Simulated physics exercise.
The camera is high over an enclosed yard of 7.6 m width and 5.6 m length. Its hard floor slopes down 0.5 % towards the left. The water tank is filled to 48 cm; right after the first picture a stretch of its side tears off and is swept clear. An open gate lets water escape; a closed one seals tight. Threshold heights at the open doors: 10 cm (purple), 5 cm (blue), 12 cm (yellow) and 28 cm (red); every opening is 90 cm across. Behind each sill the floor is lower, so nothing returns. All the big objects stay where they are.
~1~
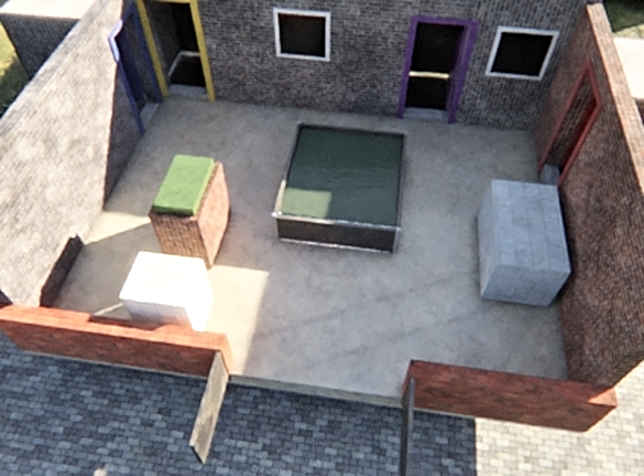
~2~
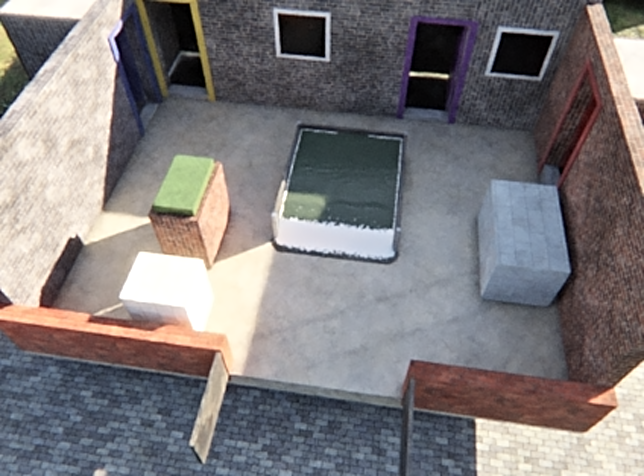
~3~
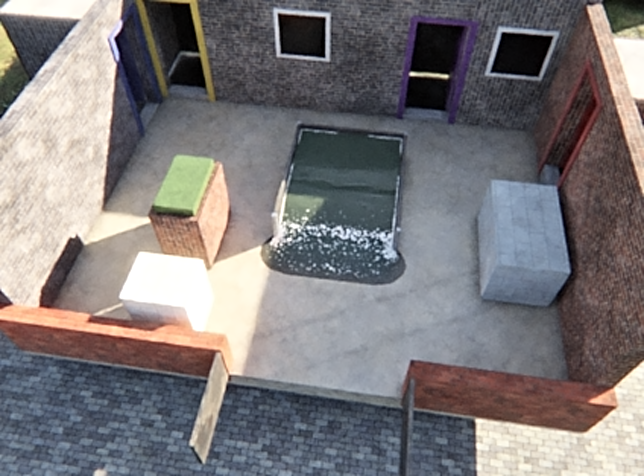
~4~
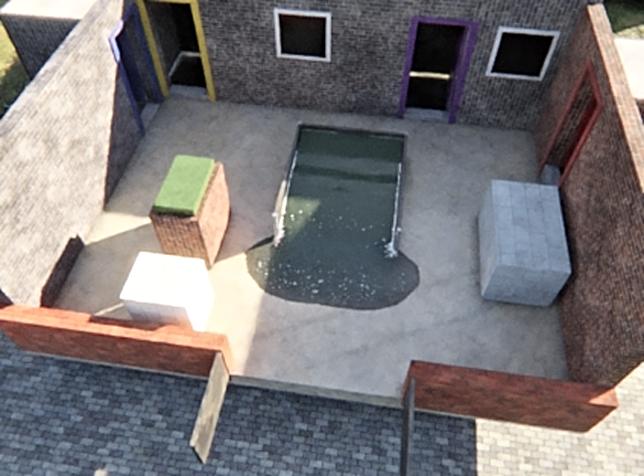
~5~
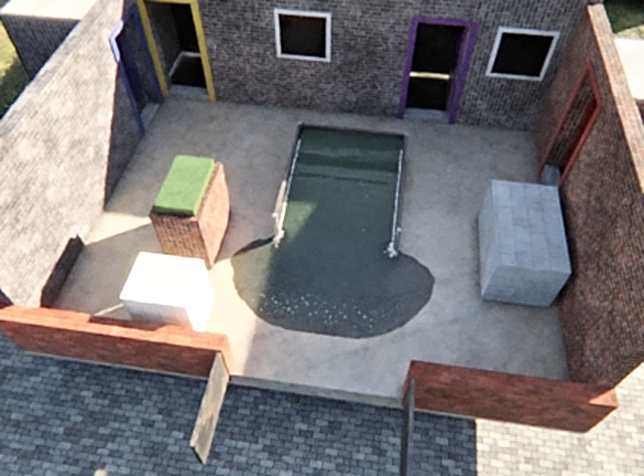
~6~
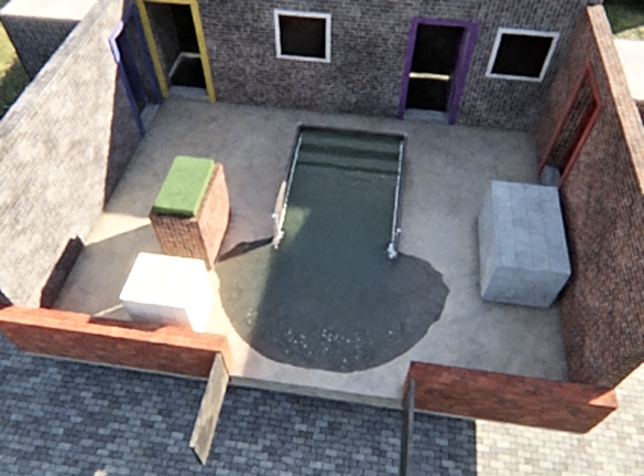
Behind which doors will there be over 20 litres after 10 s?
Within that time: At the purple door it stays under the limit; at the blue door it keeps below the limit; at the yellow door it keeps below the limit; at the red door it does not reach the limit.
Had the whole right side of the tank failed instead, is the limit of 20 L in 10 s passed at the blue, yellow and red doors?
Against that limit: Blue past it, yellow under, red under.
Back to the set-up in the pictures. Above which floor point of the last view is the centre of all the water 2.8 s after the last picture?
Near (333, 269).
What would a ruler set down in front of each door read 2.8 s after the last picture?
In cm: Purple 0, blue 0, yellow 0, red 0.
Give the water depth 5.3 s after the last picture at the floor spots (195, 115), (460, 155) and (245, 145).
About 0, 0 and 0 cm.
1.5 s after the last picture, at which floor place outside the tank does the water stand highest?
Around (206, 355).
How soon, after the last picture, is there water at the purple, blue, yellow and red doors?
Purple not within the 10 s, blue 7.0 s, yellow 8.5 s, red 4.0 s.
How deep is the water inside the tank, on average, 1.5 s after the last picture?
Some 19 cm.
Then, 0.7 s after the last picture water covers 25 % of the floor and is deepest (20 cm) near (304, 253); purple door not reached, blue door not reached, yellow door not reached, red door not reached.
Then, 1.5 s after the last picture water covers 25 % of the floor and is deepest (24 cm) near (206, 355); purple door not reached, blue door not reached, yellow door not reached, red door not reached.
Then, 2.8 s after the last picture water covers 35 % of the floor and is deepest (16 cm) near (557, 404); purple door not reached, blue door not reached, yellow door not reached, red door not reached.
Then, 5.3 s after the last picture water covers 45 % of the floor and is deepest (8 cm) near (562, 345); purple door not reached, blue door not reached, yellow door not reached, red door 2 cm at the sill, 0 L in.
Then, 9.3 s after the last picture water covers 55 % of the floor and is deepest (4 cm) near (218, 356); purple door not reached, blue door 1 cm at the sill, 0 L in, yellow door 2 cm at the sill, 0 L in, red door 1 cm at the sill, 0 L in.
